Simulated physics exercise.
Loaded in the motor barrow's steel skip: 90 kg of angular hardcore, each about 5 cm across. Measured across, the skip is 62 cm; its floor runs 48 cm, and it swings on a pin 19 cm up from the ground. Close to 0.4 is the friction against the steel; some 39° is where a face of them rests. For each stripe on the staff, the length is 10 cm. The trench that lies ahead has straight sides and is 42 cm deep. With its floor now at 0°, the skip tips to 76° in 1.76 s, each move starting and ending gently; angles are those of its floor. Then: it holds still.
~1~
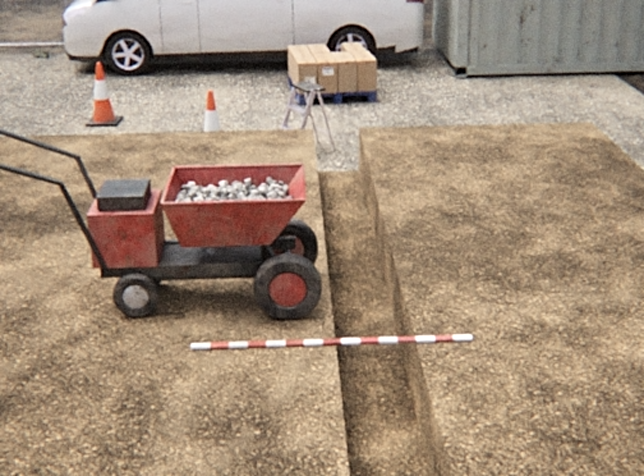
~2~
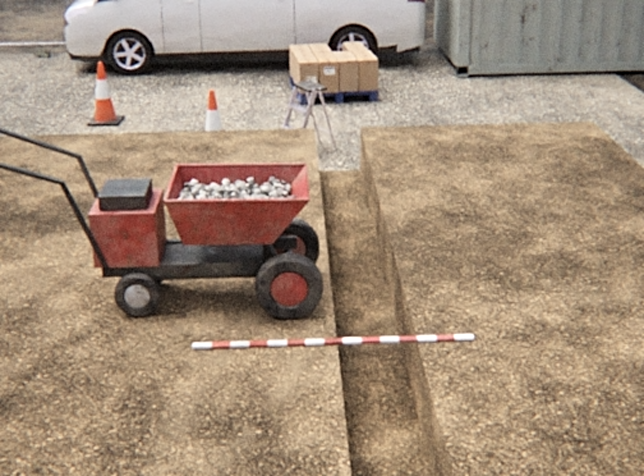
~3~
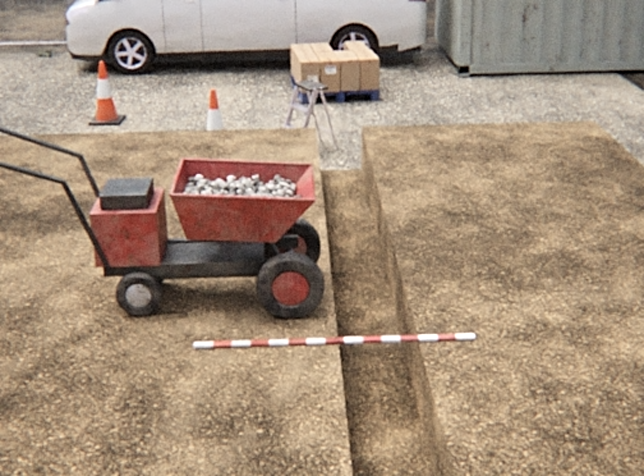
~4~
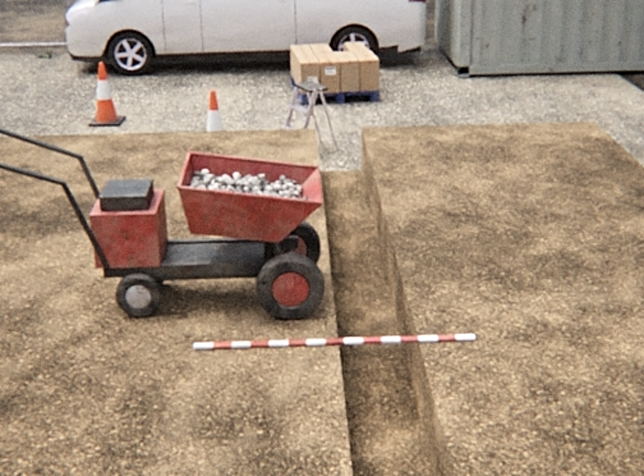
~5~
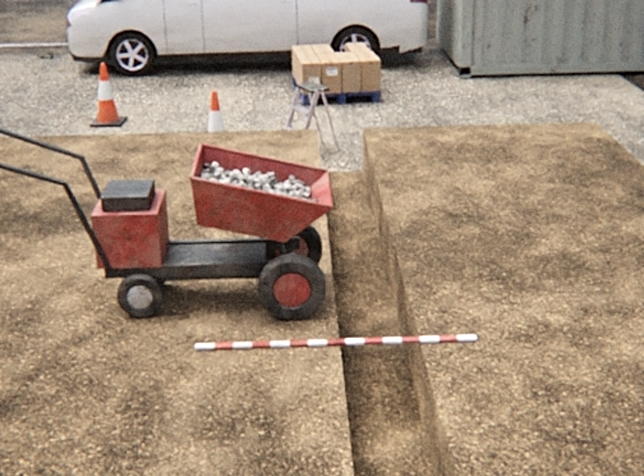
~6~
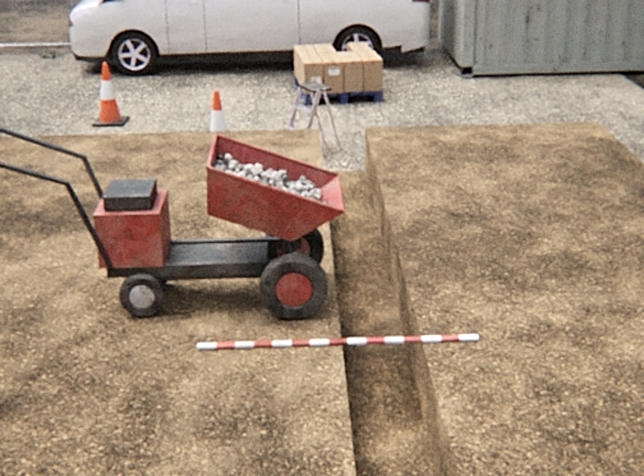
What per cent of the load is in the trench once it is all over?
64 %.
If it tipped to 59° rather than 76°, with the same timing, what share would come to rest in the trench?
It would come to about 15 percent.
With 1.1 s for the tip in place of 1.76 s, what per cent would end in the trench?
Around 55 per cent would end in the trench.
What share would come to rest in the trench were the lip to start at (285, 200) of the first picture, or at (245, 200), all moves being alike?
The first gives about 85 percent and the second about 100 percent.
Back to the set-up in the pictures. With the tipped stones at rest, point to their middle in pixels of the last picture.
Their centre sits close to (398, 343).
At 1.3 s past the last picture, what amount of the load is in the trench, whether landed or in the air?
At that moment: Approx. 15 %.
Then, 0.7 s after the last picture the floor is at 64°, 100 % in the skip; the foremost stones are at (389, 249).
Then, 1.3 s after the last picture the floor is at 76°, 60 % in the skip, 17 % in the trench, 24 % past the trench; the foremost stones are at (468, 290).
Then, 1.6 s after the last picture the floor is at 76°, 28 % in the skip, 33 % in the trench, 39 % past the trench; the foremost stones are at (503, 295).
Then, 3.6 s after the last picture the floor is at 76°, 0 % in the skip, 64 % in the trench, 36 % past the trench; the foremost stones are at (506, 295).
